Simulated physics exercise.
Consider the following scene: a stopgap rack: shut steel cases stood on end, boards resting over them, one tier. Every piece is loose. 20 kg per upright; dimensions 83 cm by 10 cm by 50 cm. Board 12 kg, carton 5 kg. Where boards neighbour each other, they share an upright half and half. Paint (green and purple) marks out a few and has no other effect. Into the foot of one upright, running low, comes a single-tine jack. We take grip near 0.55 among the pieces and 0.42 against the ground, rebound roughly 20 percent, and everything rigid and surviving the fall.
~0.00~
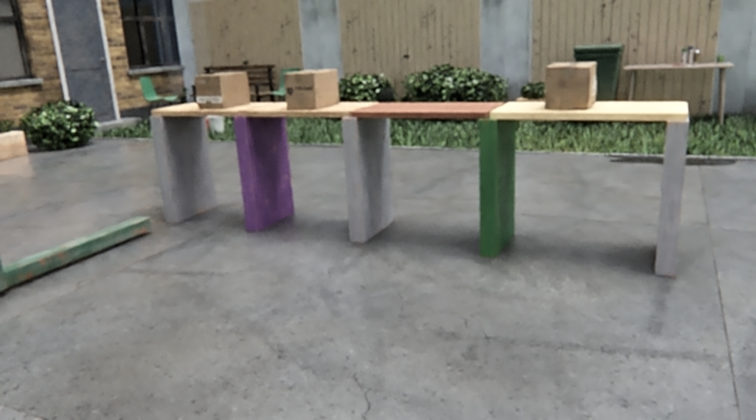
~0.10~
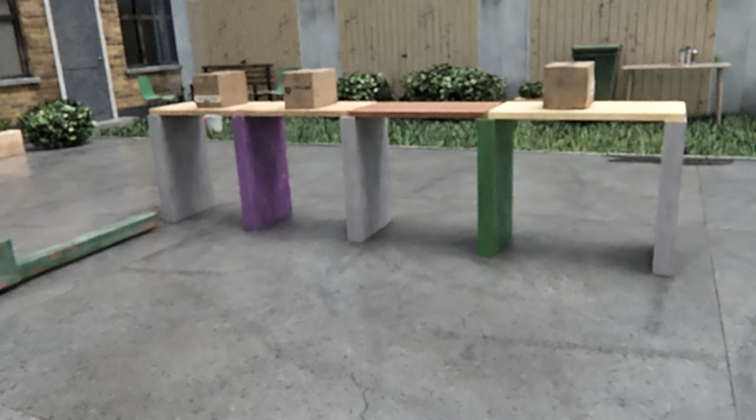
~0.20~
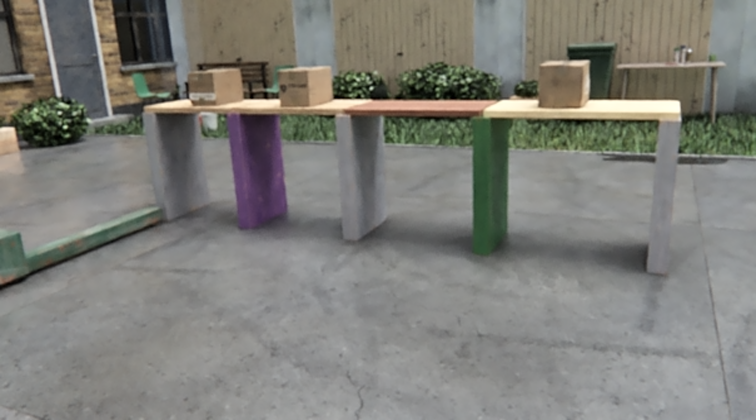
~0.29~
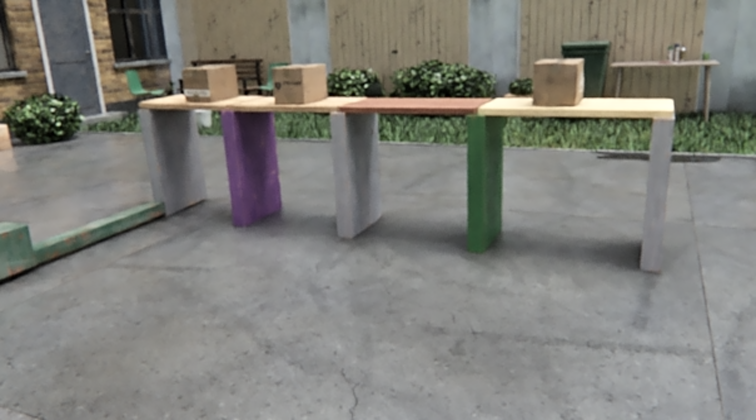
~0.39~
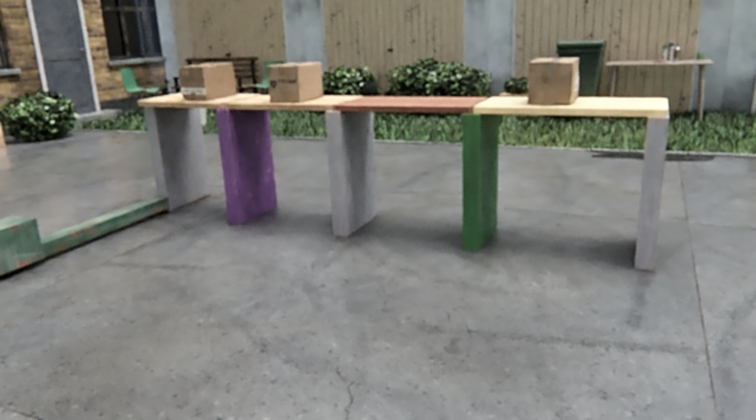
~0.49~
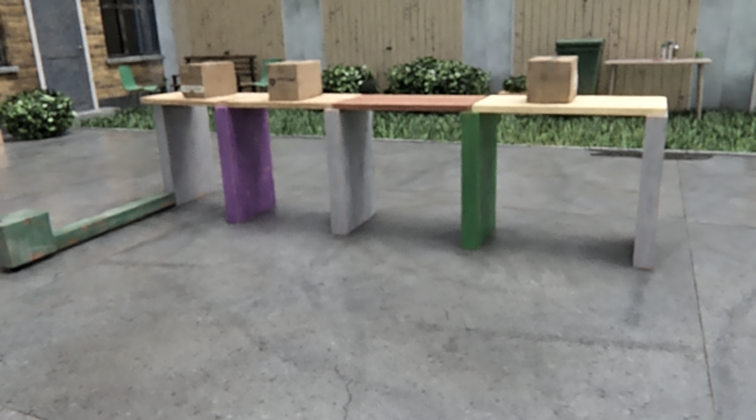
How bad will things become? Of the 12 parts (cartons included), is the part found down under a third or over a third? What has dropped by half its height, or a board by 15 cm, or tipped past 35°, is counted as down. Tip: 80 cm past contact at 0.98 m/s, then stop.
The part found down is under a third.
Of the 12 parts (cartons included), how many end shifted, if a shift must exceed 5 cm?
The count is 3.
Around 0.76 s, none of the 12 pieces down, 3 disturbed.
Around 1.54 s, 2 of the 12 pieces down.
Finally (6.1 s), 2 of the 12 pieces down; purple upright unmoved; green upright unmoved. That is 17 per cent. Seen by the last camera, middles, purple upright near (247, 159), green upright near (480, 174).
